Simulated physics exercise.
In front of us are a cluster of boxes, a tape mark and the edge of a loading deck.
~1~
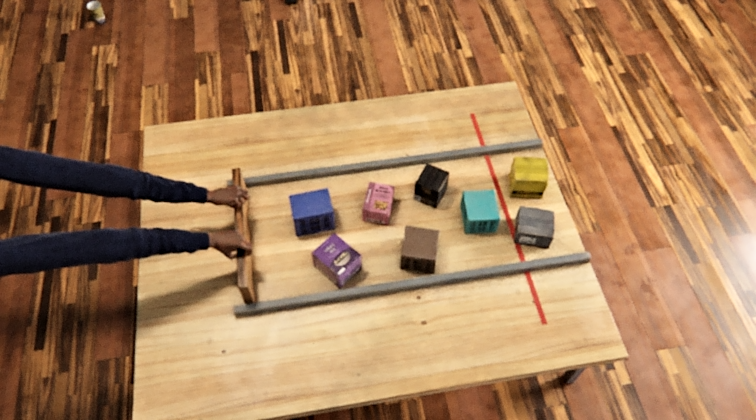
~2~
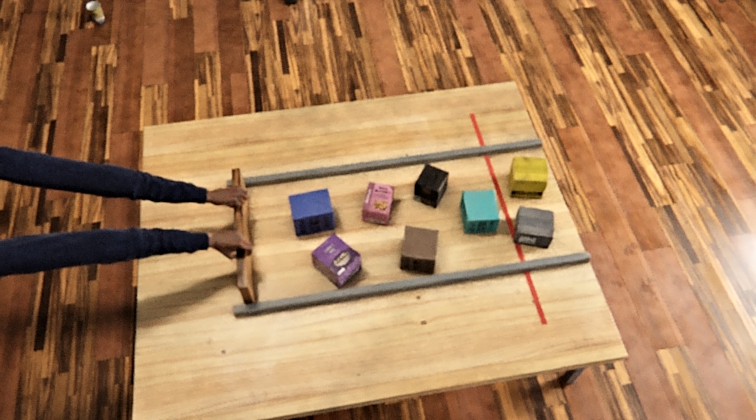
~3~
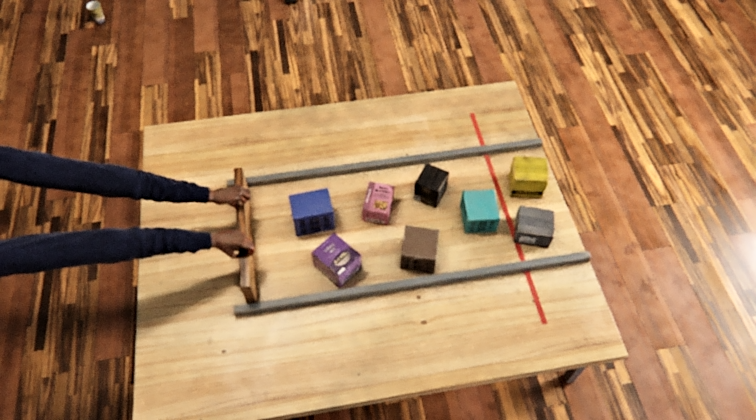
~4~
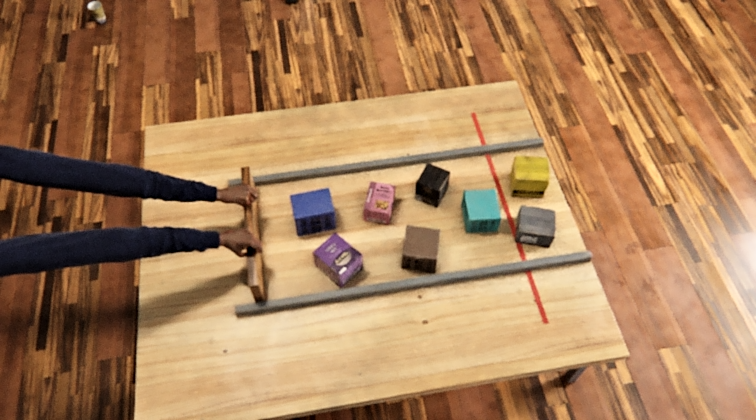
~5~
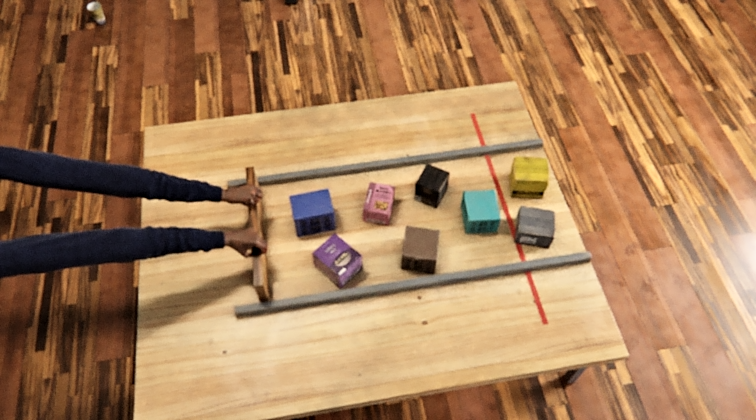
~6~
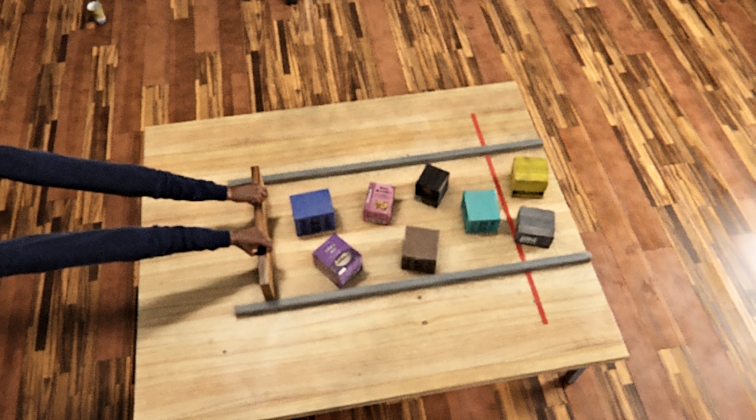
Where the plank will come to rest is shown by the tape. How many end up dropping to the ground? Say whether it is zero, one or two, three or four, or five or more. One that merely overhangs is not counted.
The push is going to send three or four over the edge.
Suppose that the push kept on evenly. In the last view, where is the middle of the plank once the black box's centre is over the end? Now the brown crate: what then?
I reckon its middle sits around (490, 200) and then around (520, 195).
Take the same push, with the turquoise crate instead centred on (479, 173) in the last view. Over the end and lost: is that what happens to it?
It goes off the edge.
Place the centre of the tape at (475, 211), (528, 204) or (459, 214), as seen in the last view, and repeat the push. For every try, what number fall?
Taken one after another, the numbers are 1, 6 and 0.
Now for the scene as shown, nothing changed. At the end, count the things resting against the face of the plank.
Contact count: 2.
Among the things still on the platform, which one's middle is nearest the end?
Pink box.
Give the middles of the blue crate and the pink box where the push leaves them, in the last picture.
Final spots - blue crate (522, 184), pink box (549, 178).
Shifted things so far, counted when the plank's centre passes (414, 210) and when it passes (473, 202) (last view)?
At the first place 6, at the second 8.
A little later, none off yet; yellow parcel at rest near (529, 178); grey parcel at rest near (535, 227); turquoise crate at rest near (480, 212).
Next, none off yet; yellow parcel at rest near (529, 178); grey parcel at rest near (535, 227); turquoise crate moving near (483, 211).
Later still, none off yet; yellow parcel shifted about its own width near (558, 171); grey parcel shifted about its own width near (569, 231); turquoise crate shifted well along near (541, 201).
When it is over, the number that fall off is three or four; down, black box, turquoise crate, grey parcel and yellow parcel.
